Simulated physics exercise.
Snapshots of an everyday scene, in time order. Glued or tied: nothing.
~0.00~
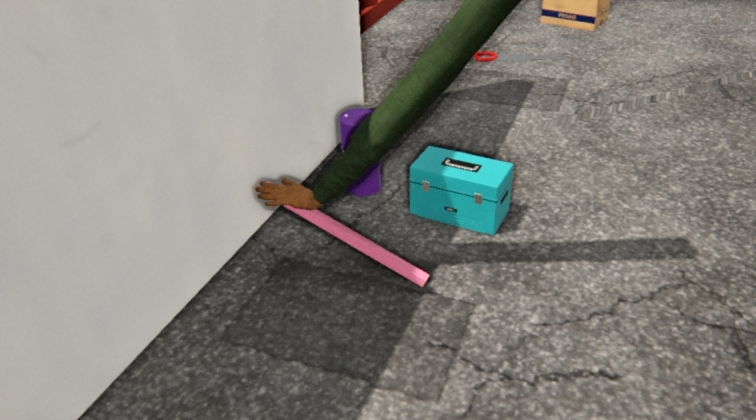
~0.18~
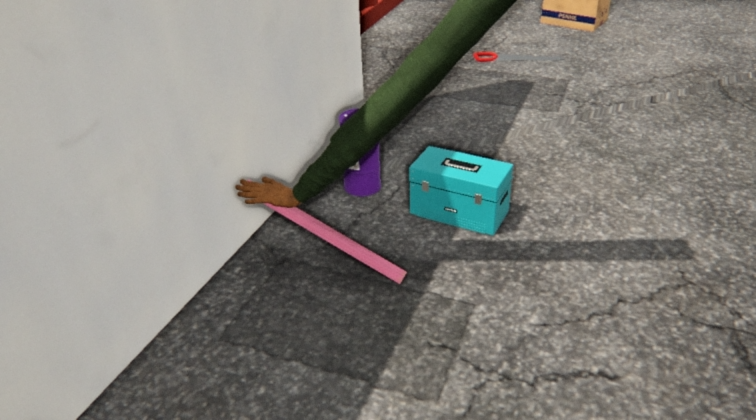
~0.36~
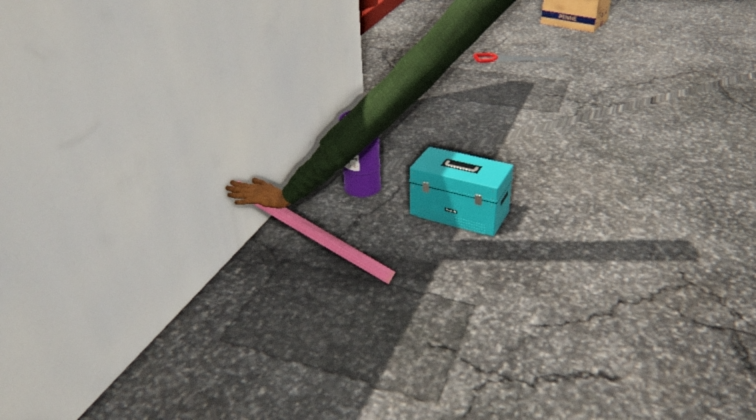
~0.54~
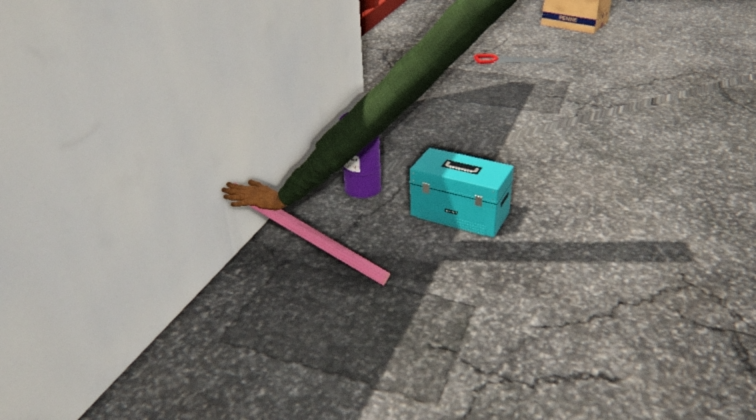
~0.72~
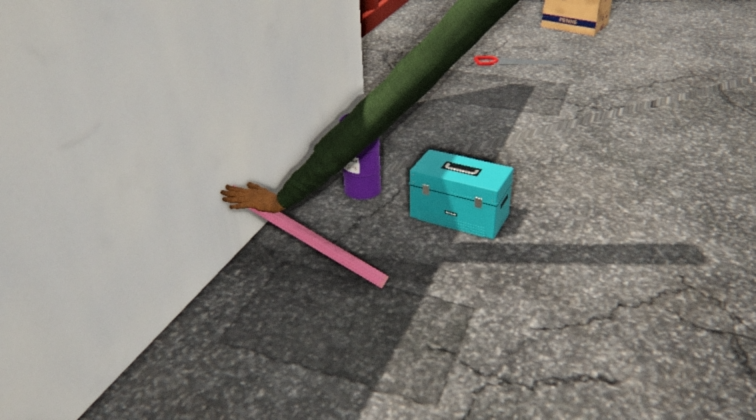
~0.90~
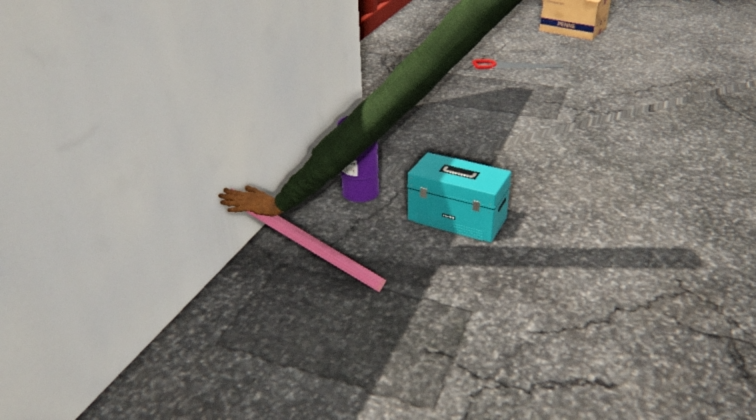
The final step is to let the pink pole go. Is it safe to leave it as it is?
No, it is going to start moving.
By 1.20 s, pink pole sunk by 13° near (311, 256).
By 1.30 s, pink pole sunk by 24° near (313, 266).
By 1.40 s, pink pole sunk by 23° near (313, 268).
When it is over (2.2 s), moved from the start, pink pole; the other 2 as before. End places, in pixels of the last picture, pink pole near (313, 268). The pole gives way.
